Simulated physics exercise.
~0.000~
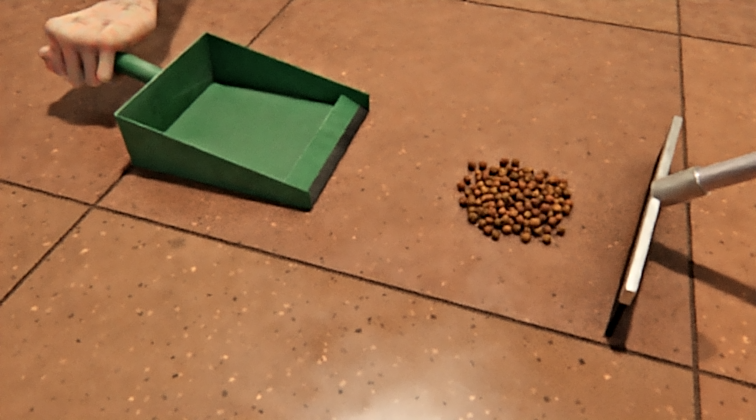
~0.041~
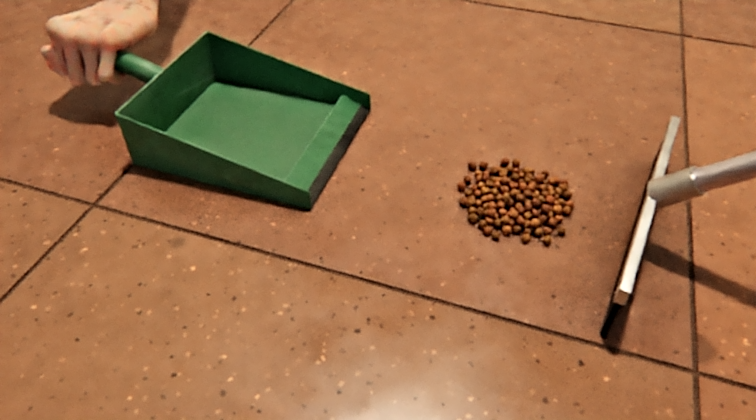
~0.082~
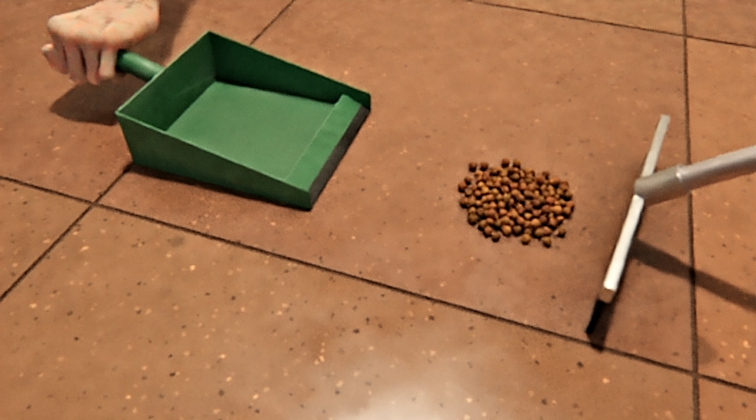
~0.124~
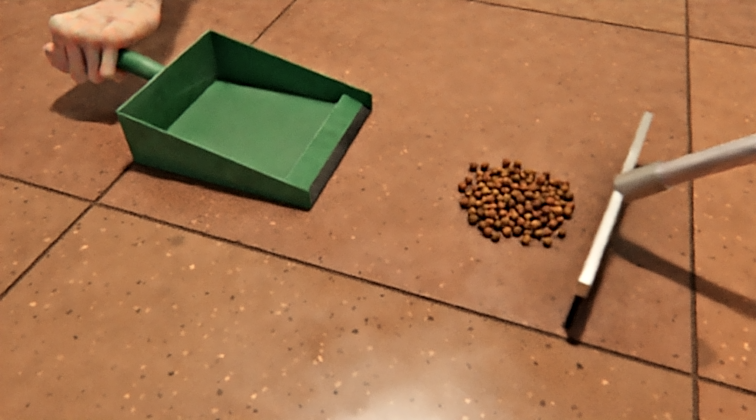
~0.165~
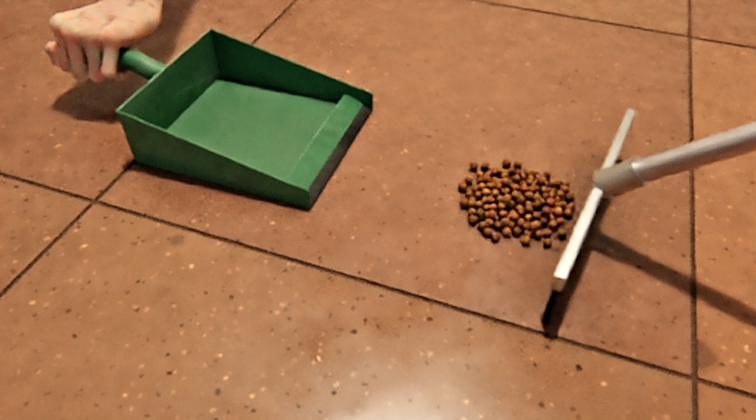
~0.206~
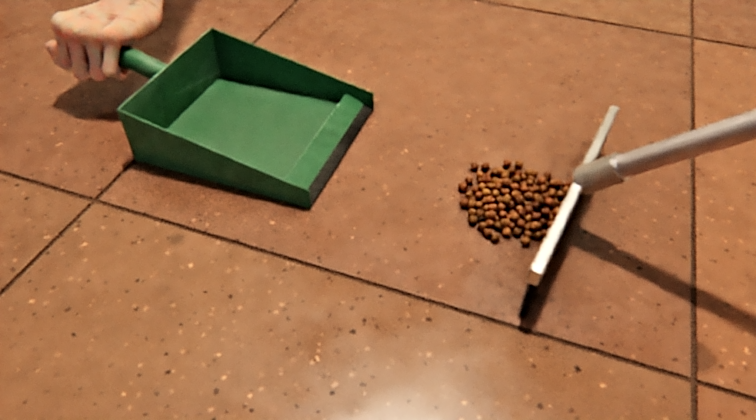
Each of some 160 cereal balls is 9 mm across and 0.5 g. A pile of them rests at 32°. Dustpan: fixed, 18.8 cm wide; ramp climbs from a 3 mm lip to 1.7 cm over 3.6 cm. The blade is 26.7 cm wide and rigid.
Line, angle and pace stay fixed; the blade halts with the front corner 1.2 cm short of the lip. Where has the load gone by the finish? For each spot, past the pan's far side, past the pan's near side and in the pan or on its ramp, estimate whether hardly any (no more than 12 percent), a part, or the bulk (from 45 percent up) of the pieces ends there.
Far side: Hardly any. Near side: Hardly any. Pan: A part.
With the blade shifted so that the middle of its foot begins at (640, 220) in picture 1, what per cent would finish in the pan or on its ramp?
It would come to about 25 in a hundred.
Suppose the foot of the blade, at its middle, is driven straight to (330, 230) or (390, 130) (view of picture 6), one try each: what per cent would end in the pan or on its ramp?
Close to 5 and 30 percent, in that order.
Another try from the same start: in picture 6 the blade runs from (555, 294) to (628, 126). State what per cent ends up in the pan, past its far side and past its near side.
That ends as pan 10, far 0, and near 10.
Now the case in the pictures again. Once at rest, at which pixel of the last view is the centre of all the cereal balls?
Centre at rest: Approx. (354, 147) px.
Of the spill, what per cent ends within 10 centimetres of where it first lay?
The figure is some 0 percent.
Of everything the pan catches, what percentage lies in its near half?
Some 60 per cent.
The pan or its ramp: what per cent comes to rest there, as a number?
Around 20 in a hundred.
After 0.44 s, middle of the blade 15 cm from the lip; 0 % over the lip, far side 0 %, near side 0 %.
Then, at 0.60 s, middle of the blade 7 cm from the lip; 0 % over the lip, far side 5 %, near side 0 %.
Then, at 0.88 s, middle of the blade 3 cm from the lip; 20 % over the lip, far side 5 %, near side 0 %.
At rest (1.2 s), far side 5 %, near side 5 %, pan 20 %, in front of the lip or behind the blade 75 %.
